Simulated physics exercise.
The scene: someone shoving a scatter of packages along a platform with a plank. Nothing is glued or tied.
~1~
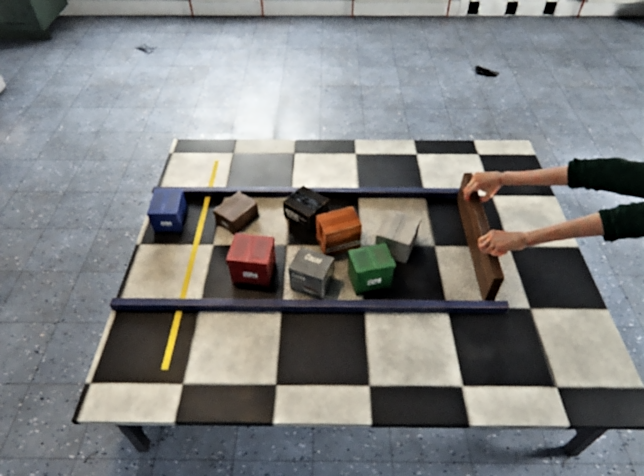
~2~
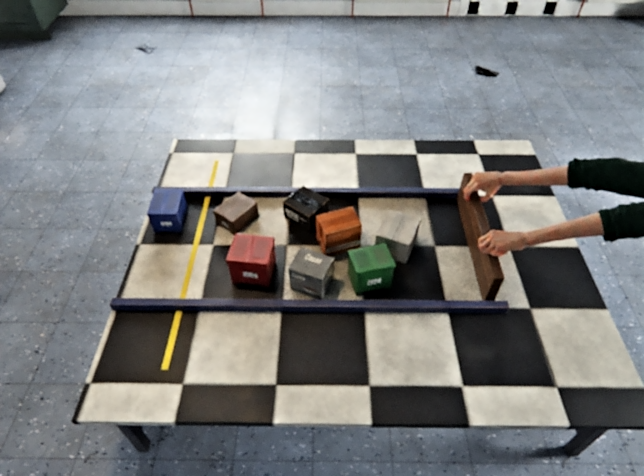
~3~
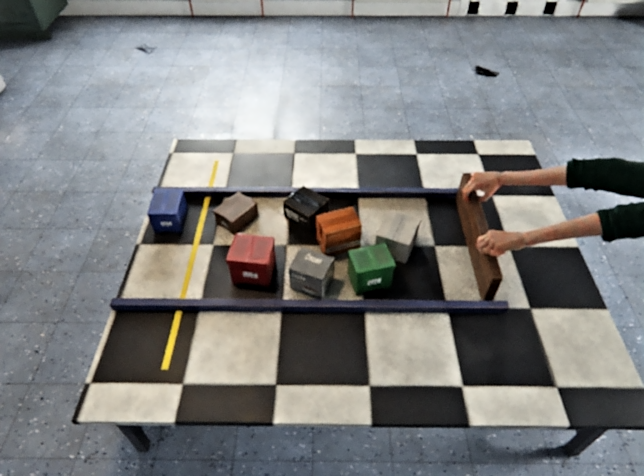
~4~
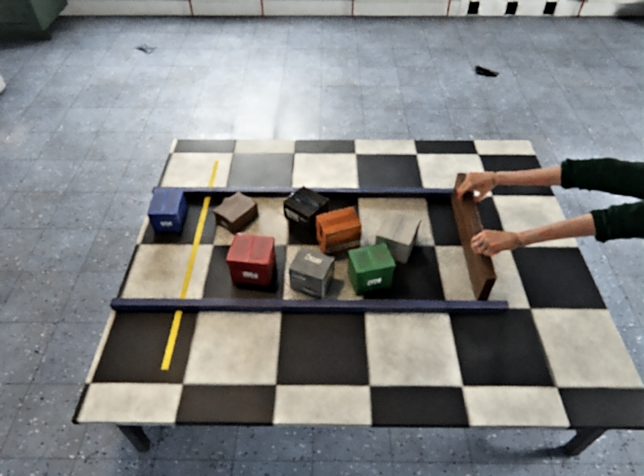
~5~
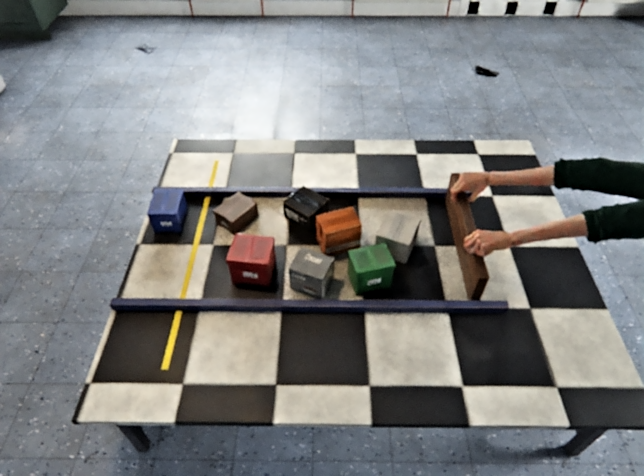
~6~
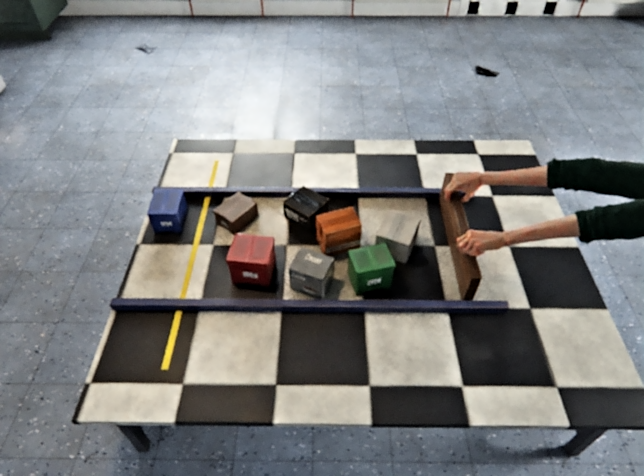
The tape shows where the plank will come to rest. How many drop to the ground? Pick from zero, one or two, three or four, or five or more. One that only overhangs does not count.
Outcome: The number that fall off is one or two.
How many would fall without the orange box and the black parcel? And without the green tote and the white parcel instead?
It would be 0 and 1.
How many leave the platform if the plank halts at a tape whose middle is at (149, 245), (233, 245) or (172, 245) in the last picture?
Down on the ground: 8, 0 and 5.
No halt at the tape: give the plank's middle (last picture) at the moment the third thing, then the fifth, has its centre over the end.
Its middle is around (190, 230) and later (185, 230).
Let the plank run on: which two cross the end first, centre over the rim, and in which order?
The order is the blue tote, the red tote.
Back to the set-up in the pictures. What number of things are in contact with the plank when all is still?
In contact: 3.
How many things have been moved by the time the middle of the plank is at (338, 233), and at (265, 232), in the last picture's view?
At the one place 5, at the other 7.
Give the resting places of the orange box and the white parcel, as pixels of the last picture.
The orange box at (139, 226), the white parcel at (175, 240).
A little later, none off yet; blue tote at rest near (169, 211); brown tote at rest near (237, 213); red tote at rest near (253, 260).
When it is over, the number that fall off is one or two; down, red tote and blue tote.
